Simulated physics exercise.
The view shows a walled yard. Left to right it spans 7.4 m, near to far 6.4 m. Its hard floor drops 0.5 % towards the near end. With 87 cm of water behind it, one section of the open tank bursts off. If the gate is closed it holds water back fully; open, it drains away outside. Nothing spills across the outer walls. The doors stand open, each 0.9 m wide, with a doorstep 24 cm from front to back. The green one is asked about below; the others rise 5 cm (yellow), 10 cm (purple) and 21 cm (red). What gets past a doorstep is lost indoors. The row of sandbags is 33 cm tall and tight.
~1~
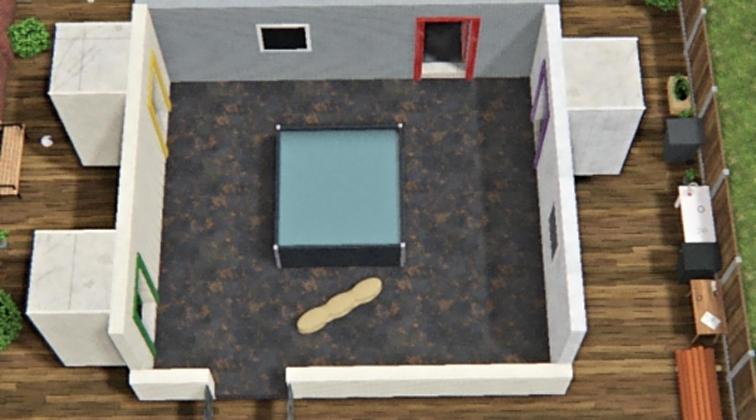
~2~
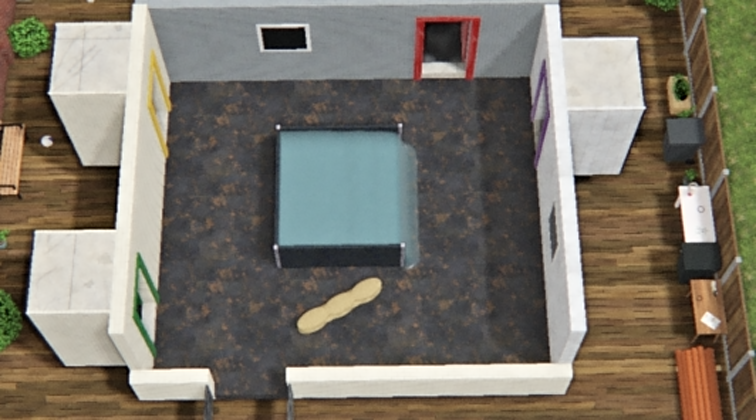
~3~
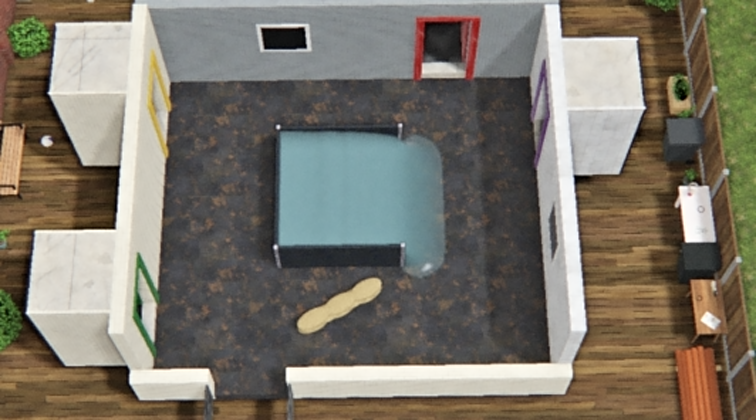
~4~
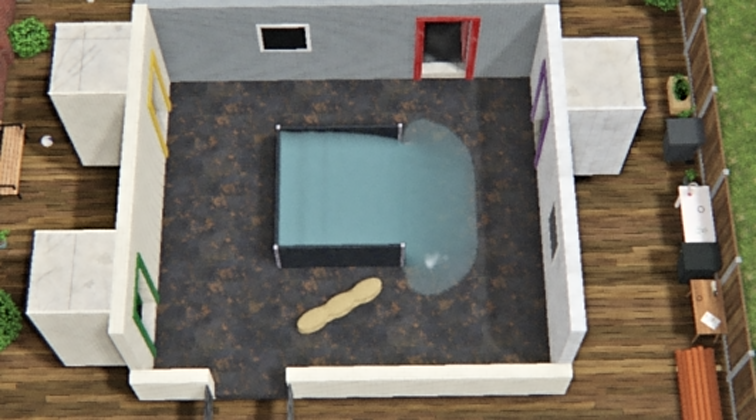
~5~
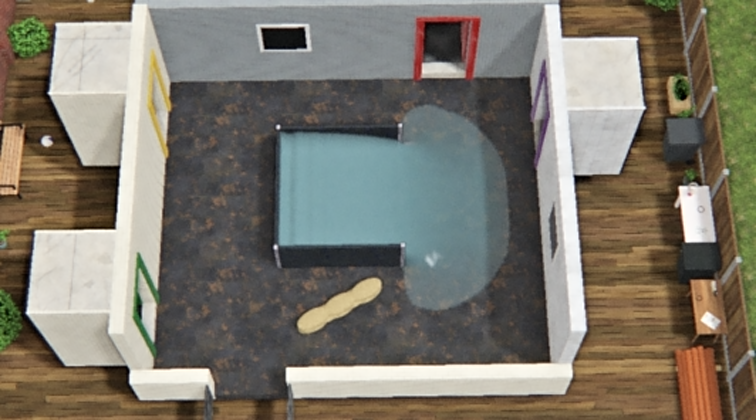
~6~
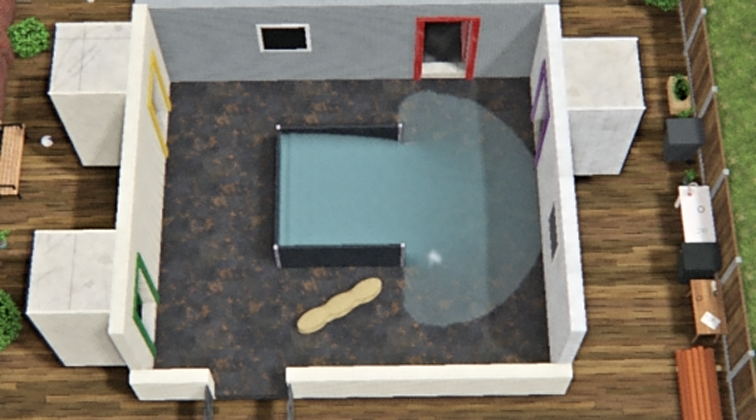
Water poured out of the right side of an open tank in the middle of a walled yard, then fanned across the dark floor in a widening, rounded sheet, nearing the right-hand wall.
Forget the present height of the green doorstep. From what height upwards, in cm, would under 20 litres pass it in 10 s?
Some 13 cm above the ground.
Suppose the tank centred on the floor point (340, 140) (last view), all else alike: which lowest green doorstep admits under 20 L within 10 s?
Then roughly 14.5 cm.
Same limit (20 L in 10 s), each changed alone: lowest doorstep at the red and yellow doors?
About 12.5 cm at red and 18 cm at yellow.
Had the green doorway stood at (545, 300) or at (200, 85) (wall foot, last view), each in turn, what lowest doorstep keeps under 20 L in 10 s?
About 27 and 11.5 cm.
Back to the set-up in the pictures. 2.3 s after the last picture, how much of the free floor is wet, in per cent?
Near 45 per cent is wet.
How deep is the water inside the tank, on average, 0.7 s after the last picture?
About 45 cm.
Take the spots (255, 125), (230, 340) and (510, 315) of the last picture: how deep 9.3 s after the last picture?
Roughly 9, 4 and 10 cm, in turn.
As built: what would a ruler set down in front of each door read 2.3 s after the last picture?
Depths in cm: Yellow 0, green 0, purple 28, red 19.
Then, 0.7 s after the last picture water covers 35 % of the floor, deepest (55 cm) near (530, 209); it has not reached the green door.
Then, 2.3 s after the last picture water covers 45 % of the floor, deepest (50 cm) near (552, 377); it has not reached the green door.
Then, 9.3 s after the last picture water covers 100 % of the floor, deepest (16 cm) near (162, 231); 11 cm at the green door, 7 litres in over its 15 cm doorstep.
At the green door as built, the water peaked near 17 cm, 5.9 s after the last picture.
Run again over the same 10 s with other heights there, 39 litres in over 11.5 cm, 5 litres over 15.5 cm. The limit of 20 litres is kept from about 13 cm up.
